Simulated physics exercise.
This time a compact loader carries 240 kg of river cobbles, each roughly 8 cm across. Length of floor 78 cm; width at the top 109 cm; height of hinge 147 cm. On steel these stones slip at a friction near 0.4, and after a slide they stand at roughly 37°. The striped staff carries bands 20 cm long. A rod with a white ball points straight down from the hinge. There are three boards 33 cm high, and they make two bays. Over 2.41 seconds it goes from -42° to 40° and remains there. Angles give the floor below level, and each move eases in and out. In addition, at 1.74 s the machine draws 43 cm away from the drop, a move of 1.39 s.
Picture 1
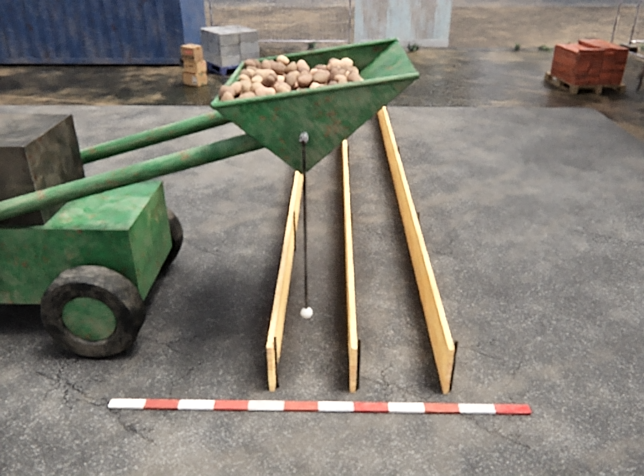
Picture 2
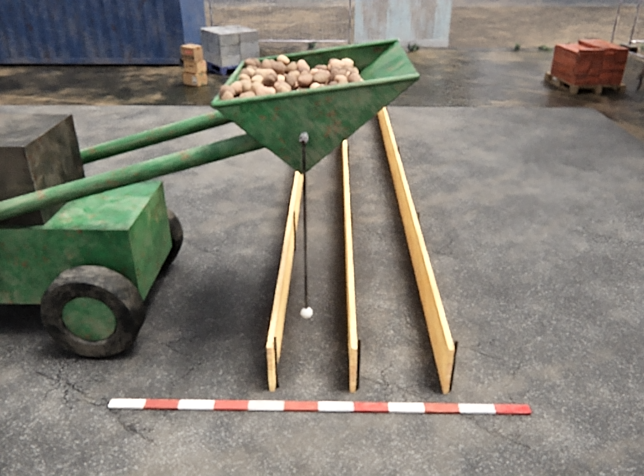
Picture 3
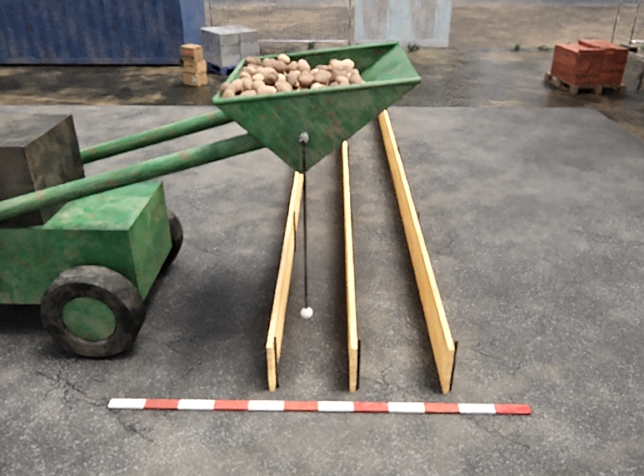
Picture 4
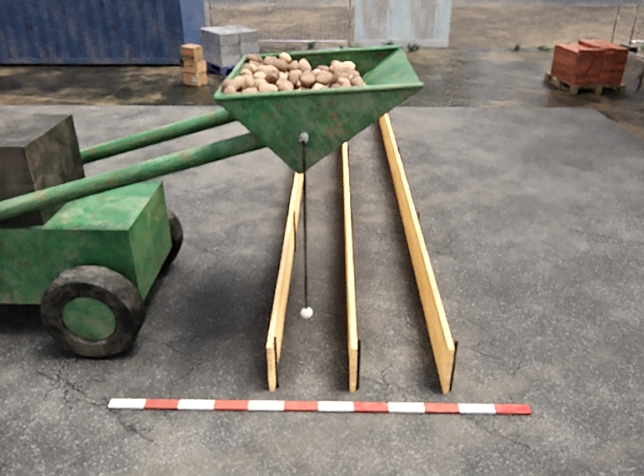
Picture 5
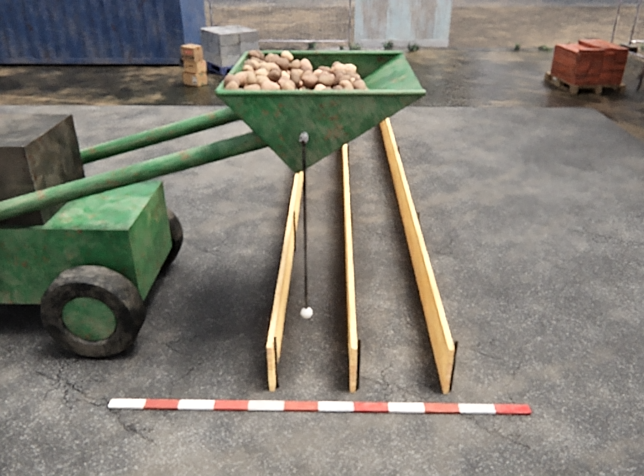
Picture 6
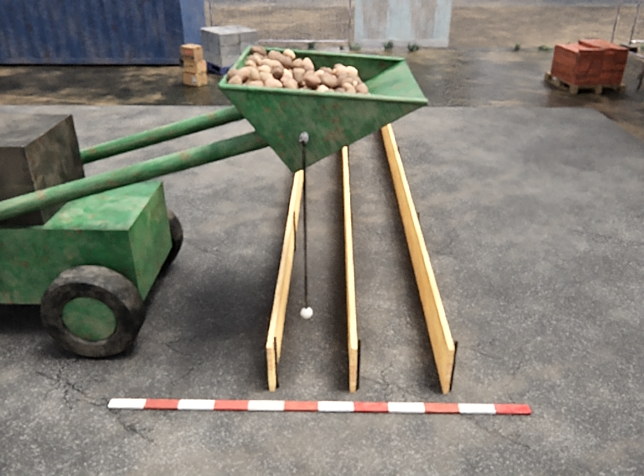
In a paved yard, a green loader slowly tilts its stone-filled bucket down toward the right.
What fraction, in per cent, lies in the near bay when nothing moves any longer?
The fraction is about 0 per cent.
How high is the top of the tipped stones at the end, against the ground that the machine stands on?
I'd put it at roughly 30 cm above the ground.
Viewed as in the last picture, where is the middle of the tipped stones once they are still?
The middle should be near (399, 300).
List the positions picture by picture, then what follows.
The bucket is at -42°, its lip at (418, 76); the top of the load is at (324, 70), in the first picture.
Lip at (419, 77), floor tilted -41°, highest stones at (315, 71), in the second picture.
Lip at (420, 80), floor tilted -40°, highest stones at (291, 69), in the third picture.
The bucket is at -37°, its lip at (423, 86); the top of the load is at (264, 67), in the fourth picture.
The bucket is at -34°, its lip at (425, 93); the top of the load is at (262, 63), in the fifth picture.
The bucket is at -29°, its lip at (427, 102); the top of the load is at (265, 60), in the sixth picture.
A little later the floor is at 27°; 93 % in the bucket, 7 % in the far bay; the foremost stones are at (411, 190).
Then the floor is at 40°; 1 % in the bucket, 5 % in the near bay, 79 % in the far bay, 16 % past the last board; the foremost stones are at (524, 328).
Later still the floor is at 40°; 0 % in the bucket, 84 % in the far bay, 16 % past the last board; the foremost stones are at (594, 317).
In the end the floor is at 40°; 0 % in the bucket, 84 % in the far bay, 16 % past the last board; the foremost stones are at (594, 317).
